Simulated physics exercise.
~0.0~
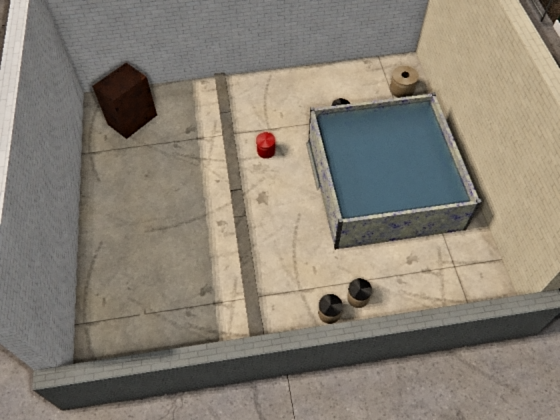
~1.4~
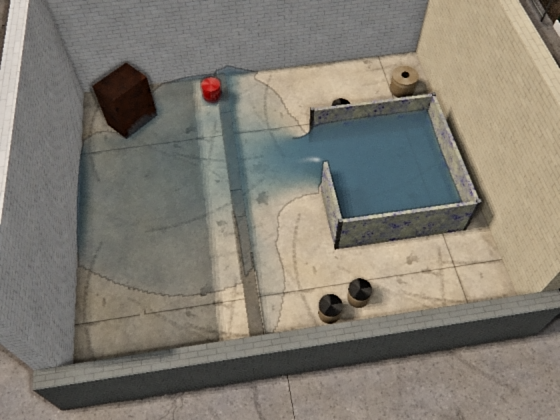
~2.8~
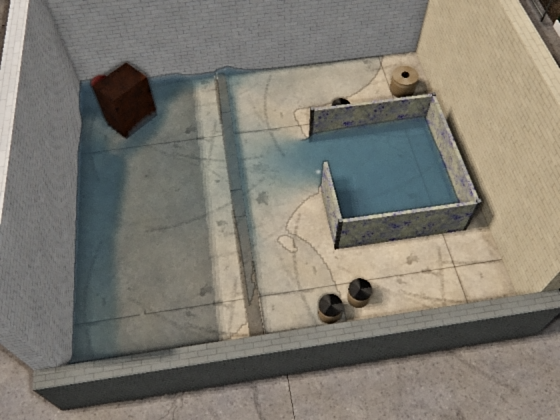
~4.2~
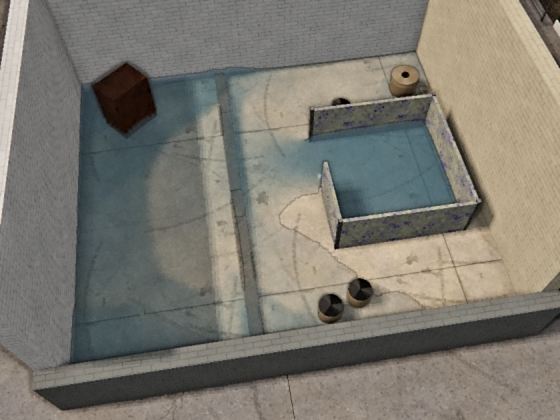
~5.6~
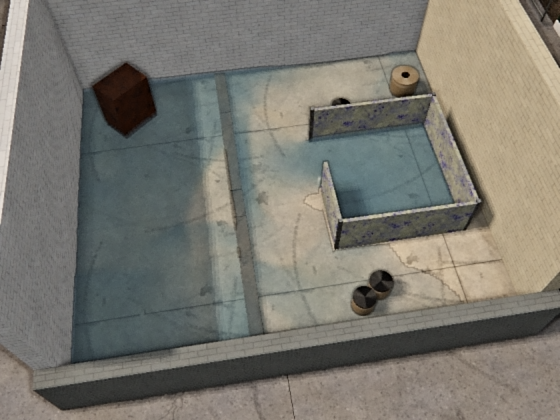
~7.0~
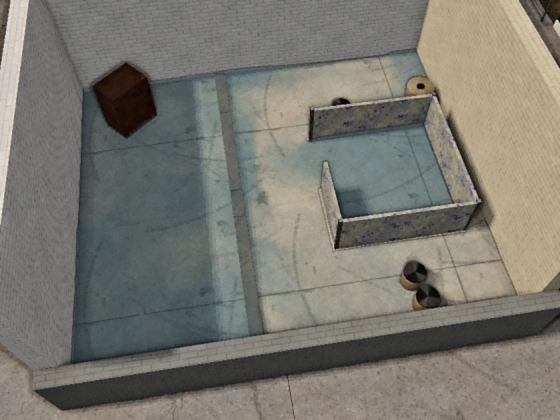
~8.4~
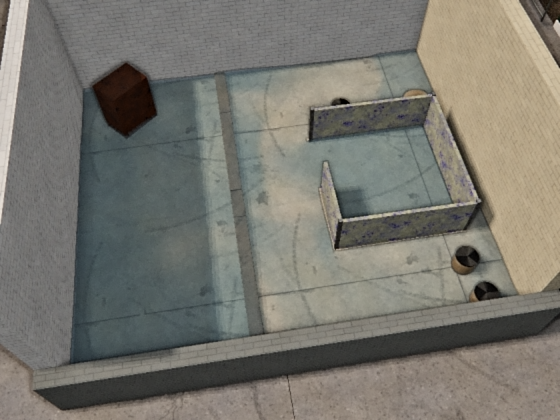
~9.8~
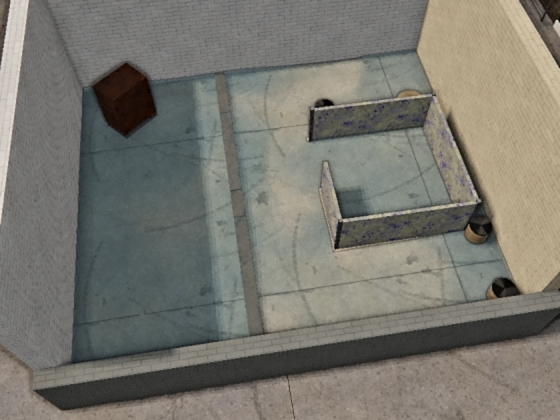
A tank floods the walled yard, sweeping a red pail left before other containers drift.
